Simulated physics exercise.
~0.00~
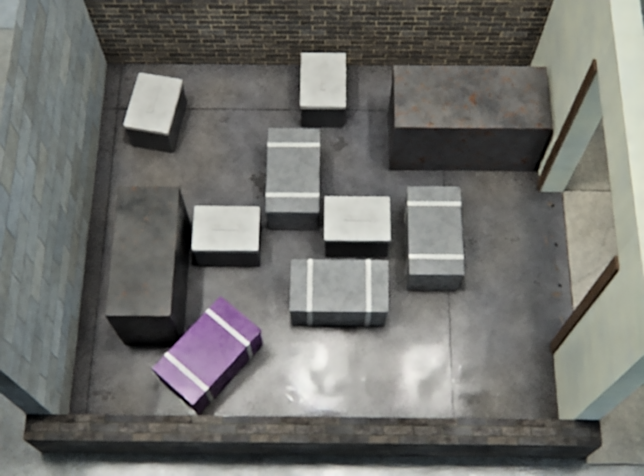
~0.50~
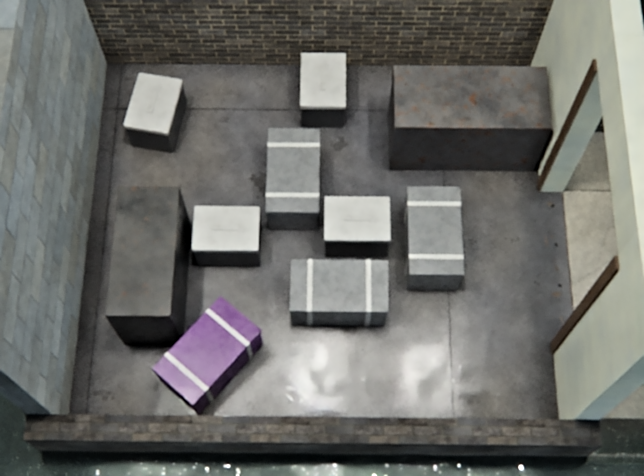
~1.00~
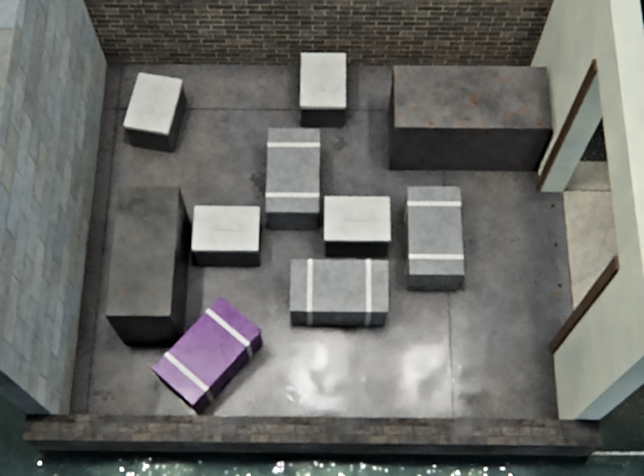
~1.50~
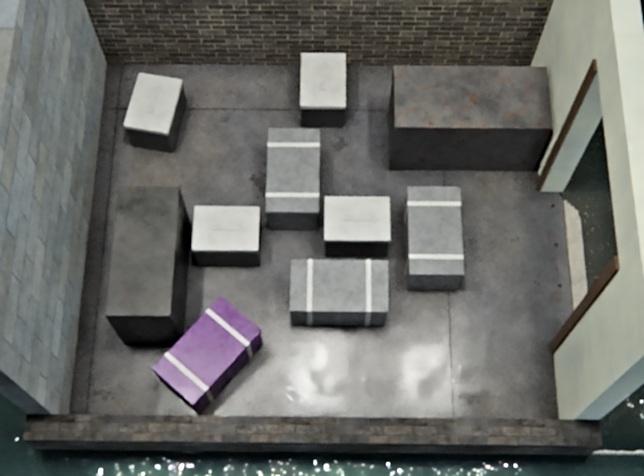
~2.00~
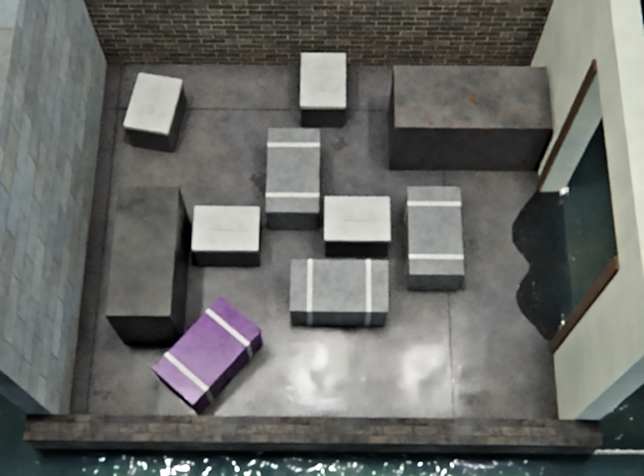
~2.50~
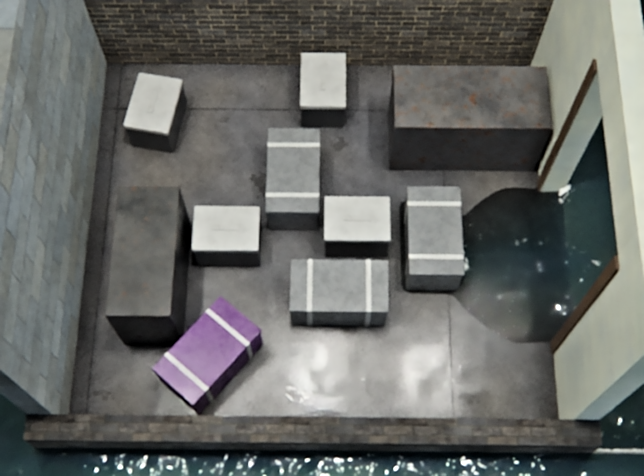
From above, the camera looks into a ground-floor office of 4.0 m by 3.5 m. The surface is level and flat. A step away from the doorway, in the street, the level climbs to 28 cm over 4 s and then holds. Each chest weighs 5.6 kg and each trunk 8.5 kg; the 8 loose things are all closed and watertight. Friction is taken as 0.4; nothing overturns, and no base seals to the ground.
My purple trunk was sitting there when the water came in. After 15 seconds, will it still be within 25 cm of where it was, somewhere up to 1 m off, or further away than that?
It will be somewhere up to 1 m off.
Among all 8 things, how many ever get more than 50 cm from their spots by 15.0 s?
It adds up to 8.
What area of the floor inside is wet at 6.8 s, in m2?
Wet: Near 12.0 m2.
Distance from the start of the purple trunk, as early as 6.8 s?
80 cm or so by then.
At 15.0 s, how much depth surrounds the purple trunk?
29 cm, roughly.
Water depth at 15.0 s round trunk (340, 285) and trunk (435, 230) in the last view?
Close to 29 and 29 centimetres.
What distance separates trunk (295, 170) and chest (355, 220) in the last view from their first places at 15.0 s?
In that order: 20 cm, 120 cm.
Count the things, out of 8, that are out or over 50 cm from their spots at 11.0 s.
7 in all.
After 3.5 s the purple trunk is near (207, 349), 0.0 m from its start, aground; 1 afloat.
After 6.8 s the purple trunk is near (109, 353), 0.8 m from its start, afloat; 7 afloat.
After 11.0 s the purple trunk is near (121, 351), 0.6 m from its start, afloat; 8 afloat.
After 15.0 s the purple trunk is near (111, 358), 0.7 m from its start, afloat; 8 afloat.
